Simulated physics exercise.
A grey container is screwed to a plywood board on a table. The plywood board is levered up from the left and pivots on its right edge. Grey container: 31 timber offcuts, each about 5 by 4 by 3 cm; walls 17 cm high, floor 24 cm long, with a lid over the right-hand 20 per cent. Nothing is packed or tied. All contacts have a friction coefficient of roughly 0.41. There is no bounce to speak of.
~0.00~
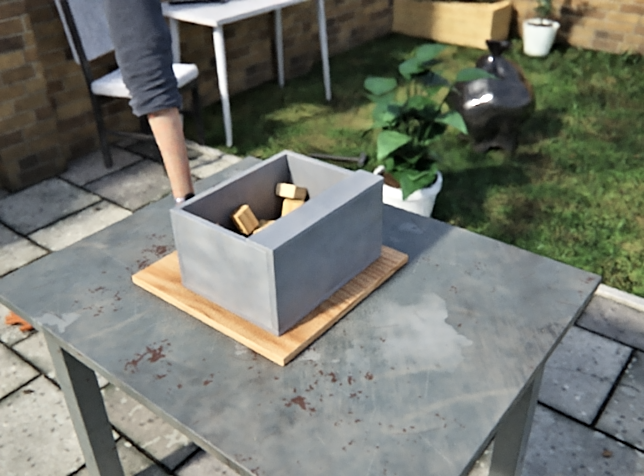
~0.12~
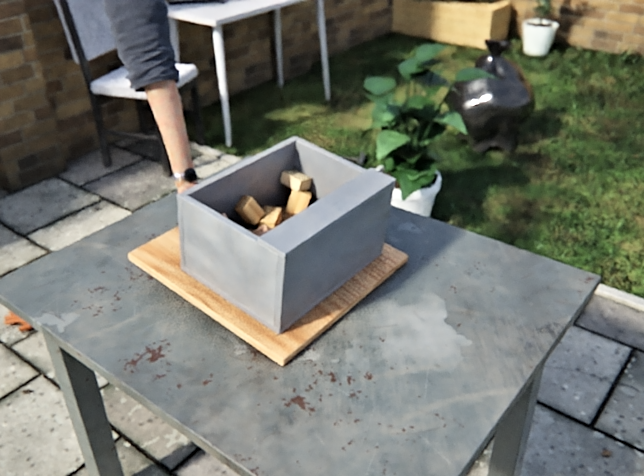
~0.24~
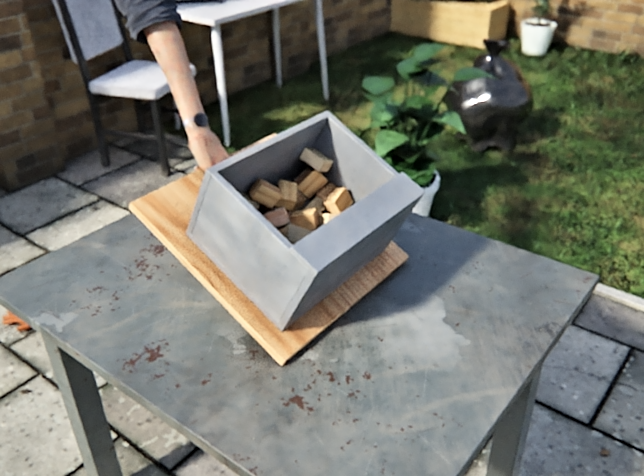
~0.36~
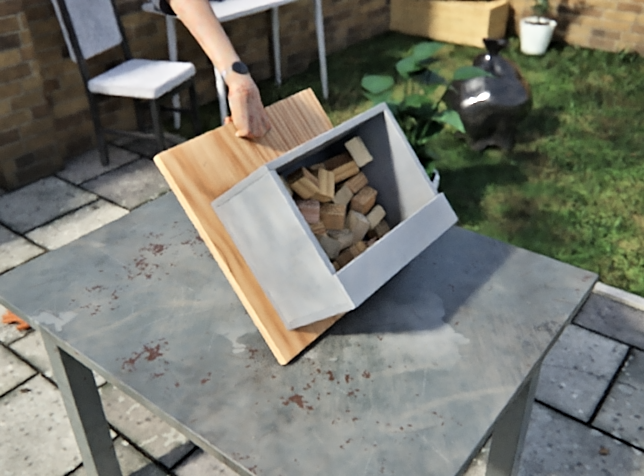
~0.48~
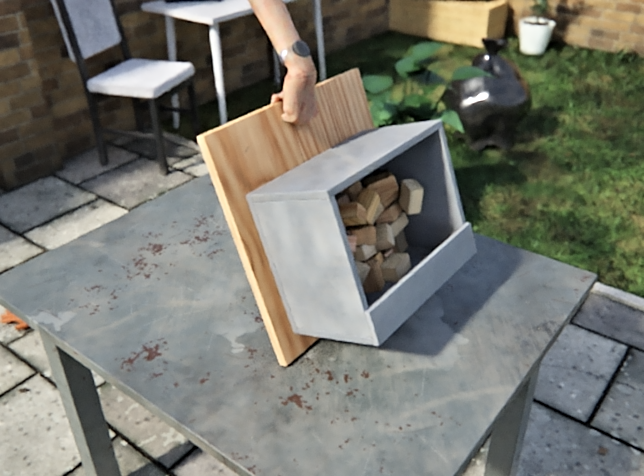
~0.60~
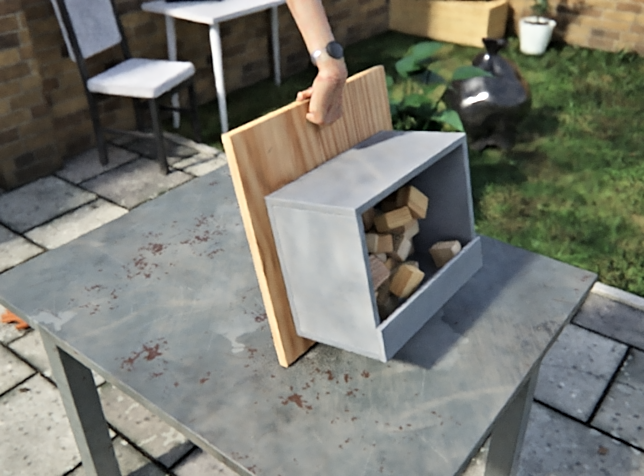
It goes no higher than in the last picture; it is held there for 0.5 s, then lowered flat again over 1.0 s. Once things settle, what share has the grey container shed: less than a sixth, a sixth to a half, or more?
Out of the grey container go fewer than one in six of the timber offcuts.
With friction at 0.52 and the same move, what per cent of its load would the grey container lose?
In that case grey container 0 per cent.
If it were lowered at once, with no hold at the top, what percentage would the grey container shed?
In that case grey container 0 per cent.
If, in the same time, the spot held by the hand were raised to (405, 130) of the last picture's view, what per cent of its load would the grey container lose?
In that case grey container 40 per cent.
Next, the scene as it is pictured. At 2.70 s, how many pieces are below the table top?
Roughly 1.
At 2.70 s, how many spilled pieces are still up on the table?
Roughly 0.
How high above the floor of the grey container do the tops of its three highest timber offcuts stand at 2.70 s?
Some 15 cm.
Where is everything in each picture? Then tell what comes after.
In the first frame (each is followed by its nearest rim corner in this view), grey container, (269, 251); 0° from level; none out.
The second frame shows grey container, (281, 253); 8° from level.
The third frame shows grey container, (312, 268); 27° from level.
The fourth frame shows grey container, (350, 300); 51° from level.
The fifth frame shows grey container, (374, 336); 70° from level.
The sixth frame shows grey container, (382, 352); 78° from level; none out.
After 0.94 s, tilt 78°; grey container 30 in, 1 out.
After 1.36 s, tilt 65°; grey container 30 in, 1 out.
After 1.95 s, tilt 5°; grey container 30 in, 1 out.
Outcome (at 2.70 s), grey container 30 in, 1 out. Asked share, 1 of 31, 3 per cent.
